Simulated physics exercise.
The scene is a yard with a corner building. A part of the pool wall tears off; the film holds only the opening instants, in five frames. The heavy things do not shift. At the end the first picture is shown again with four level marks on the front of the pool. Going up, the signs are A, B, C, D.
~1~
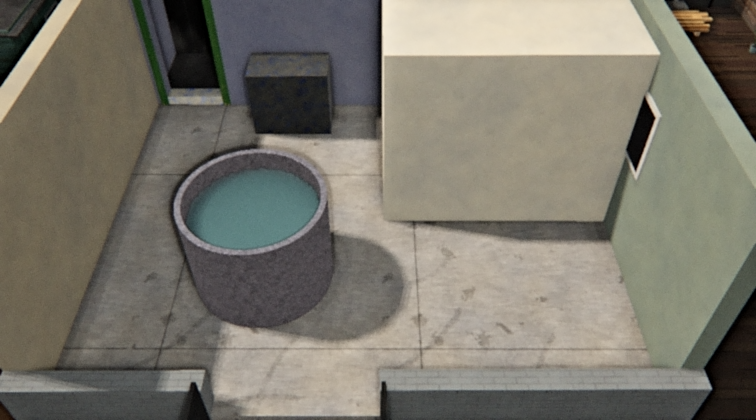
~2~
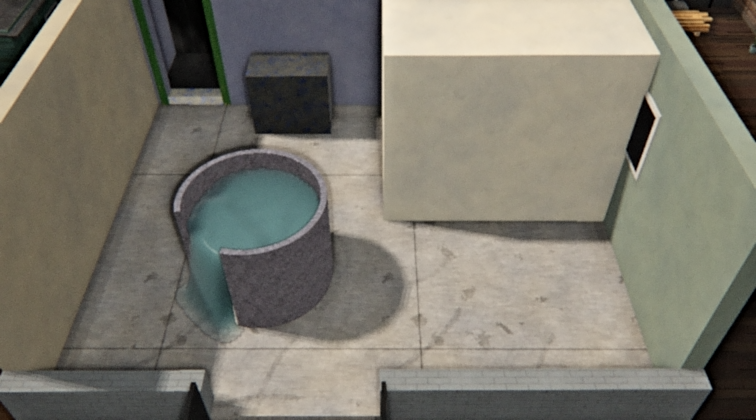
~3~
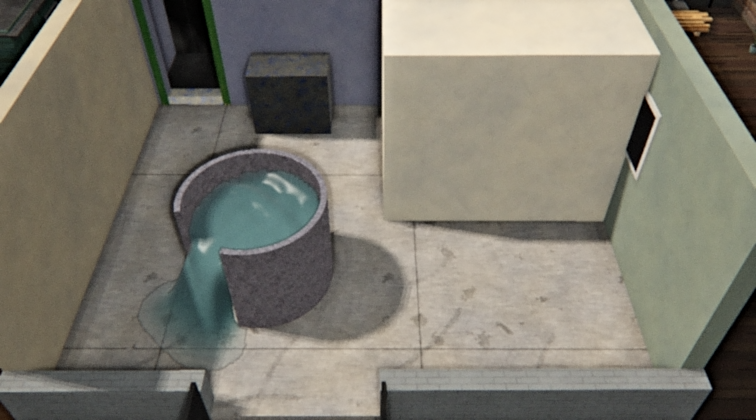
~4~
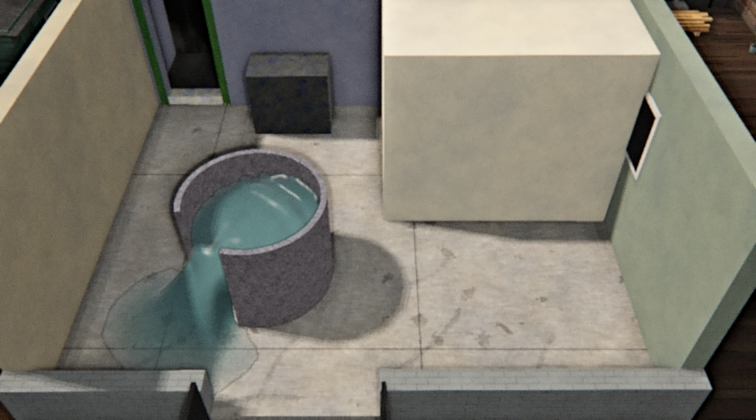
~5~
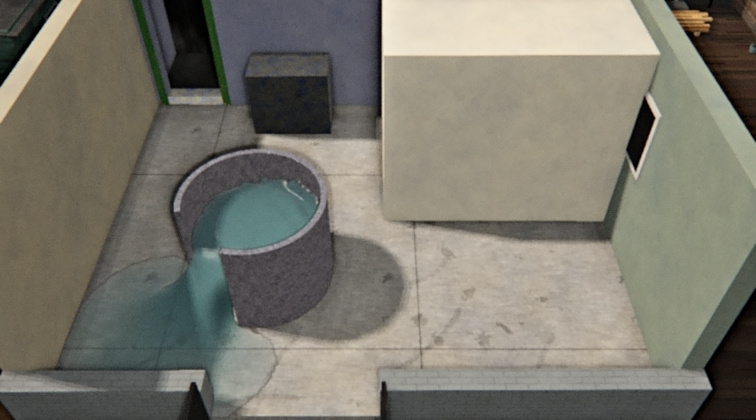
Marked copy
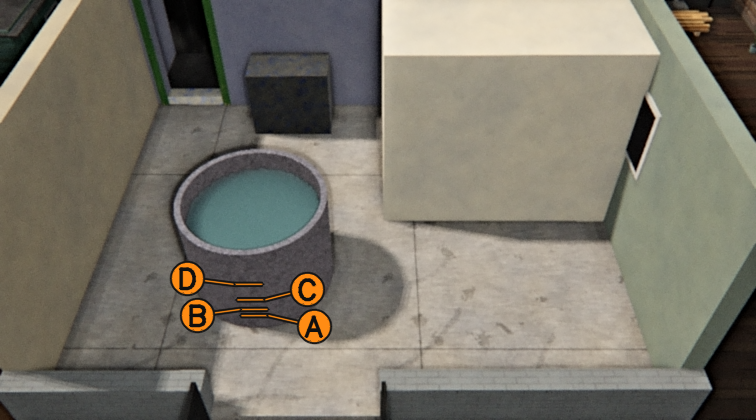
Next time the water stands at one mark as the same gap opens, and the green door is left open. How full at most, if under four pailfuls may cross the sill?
Line D.
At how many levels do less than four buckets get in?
All of the four.
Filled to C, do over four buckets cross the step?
No, that is safe.
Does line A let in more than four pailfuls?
No, that is safe.
On the marked copy, A at (254, 315); B at (253, 309); C at (251, 299); D at (247, 284); from the bottom up A, B, C, D.
With A, nothing gets over.
With B, nothing gets over.
With C, nothing gets over.
With D, a bucket or two gets in.
